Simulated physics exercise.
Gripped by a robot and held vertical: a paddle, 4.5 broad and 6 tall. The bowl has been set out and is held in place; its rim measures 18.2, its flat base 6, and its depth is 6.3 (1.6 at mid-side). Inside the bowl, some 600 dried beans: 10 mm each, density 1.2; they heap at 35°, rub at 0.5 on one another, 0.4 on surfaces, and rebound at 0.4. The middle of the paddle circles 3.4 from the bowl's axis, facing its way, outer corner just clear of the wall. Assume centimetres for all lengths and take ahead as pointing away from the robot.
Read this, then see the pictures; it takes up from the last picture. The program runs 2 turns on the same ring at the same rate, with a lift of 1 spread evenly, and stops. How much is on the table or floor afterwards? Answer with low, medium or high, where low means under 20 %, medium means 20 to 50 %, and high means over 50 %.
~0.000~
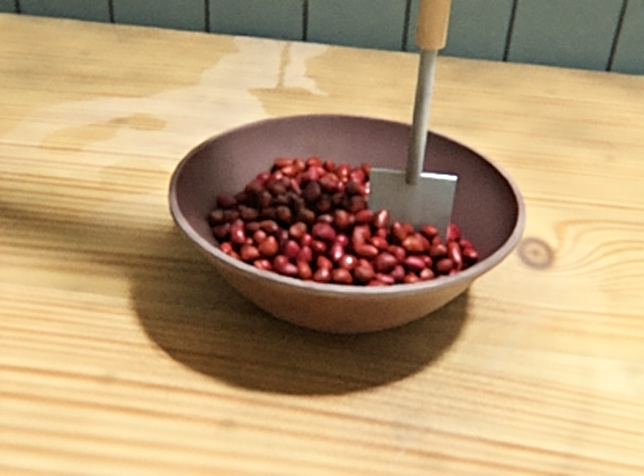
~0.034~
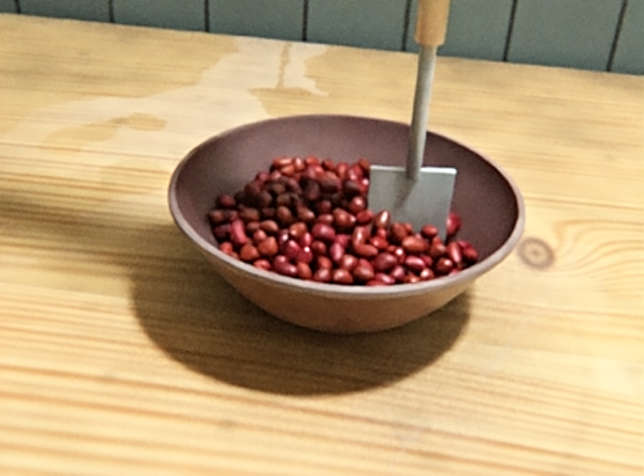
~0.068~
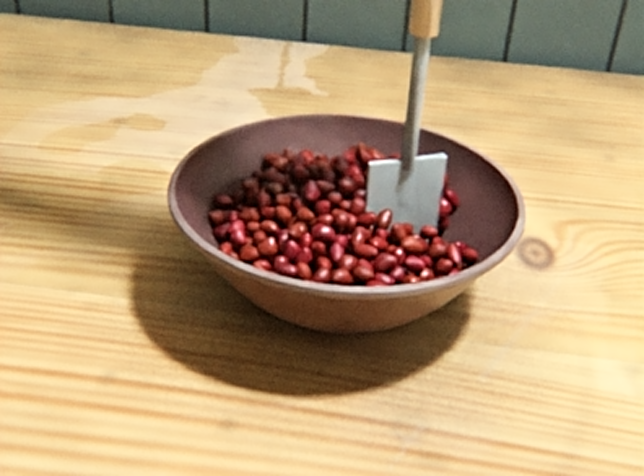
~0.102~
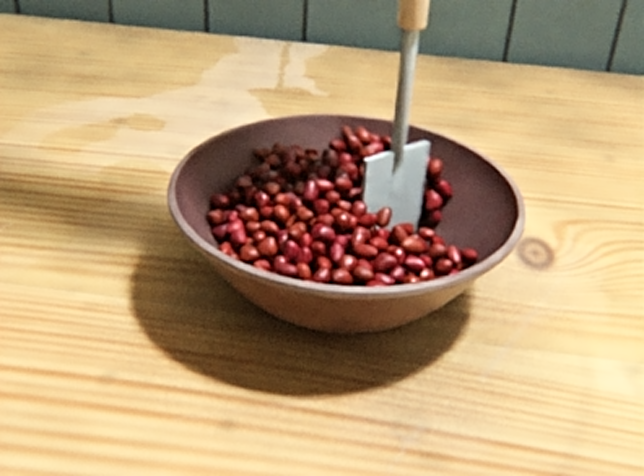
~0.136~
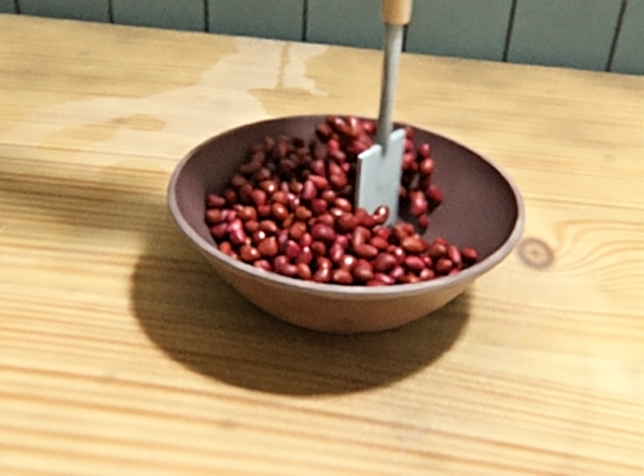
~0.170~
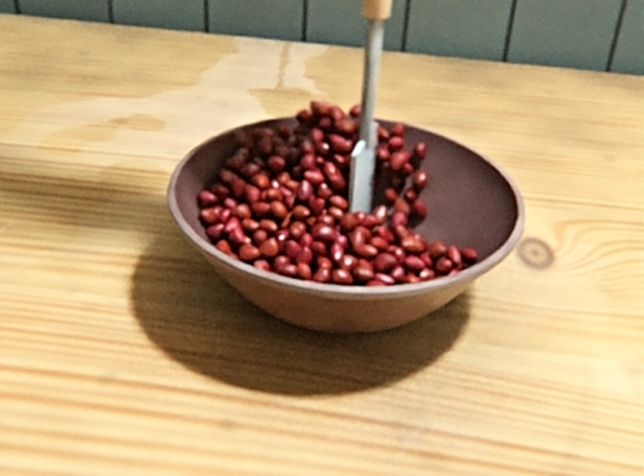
Low.
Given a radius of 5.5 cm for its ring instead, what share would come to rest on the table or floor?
That would come to roughly 5 percent.
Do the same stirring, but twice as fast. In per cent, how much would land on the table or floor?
45 %.
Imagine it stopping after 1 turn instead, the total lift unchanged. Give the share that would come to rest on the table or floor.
It would be around 10 per cent.
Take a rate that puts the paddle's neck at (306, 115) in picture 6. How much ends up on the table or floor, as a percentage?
Some 40 %.
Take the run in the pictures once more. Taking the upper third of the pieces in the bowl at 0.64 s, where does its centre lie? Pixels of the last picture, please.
(446, 212), roughly.
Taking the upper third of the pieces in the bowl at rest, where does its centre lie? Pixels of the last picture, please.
Somewhere close to (418, 210).
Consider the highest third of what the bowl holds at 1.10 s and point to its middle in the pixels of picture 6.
I'd point to about (286, 249).
After 0.64 s, 332° round, highest piece 8 above the table; 537 in the bowl, 50 on the table or floor, 10 in flight or on the tool.
After 1.10 s, 224° round, highest piece 8 above the table; 522 in the bowl, 73 on the table or floor, 2 in flight or on the tool.
After 1.53 s, 0° round, highest piece 7 above the table; 517 in the bowl, 80 on the table or floor.
After 2.23 s, 0° round, highest piece 7 above the table; 517 in the bowl, 80 on the table or floor.
In the end, 517 in the bowl, 80 on the table or floor. That is 13 % on the table or floor.
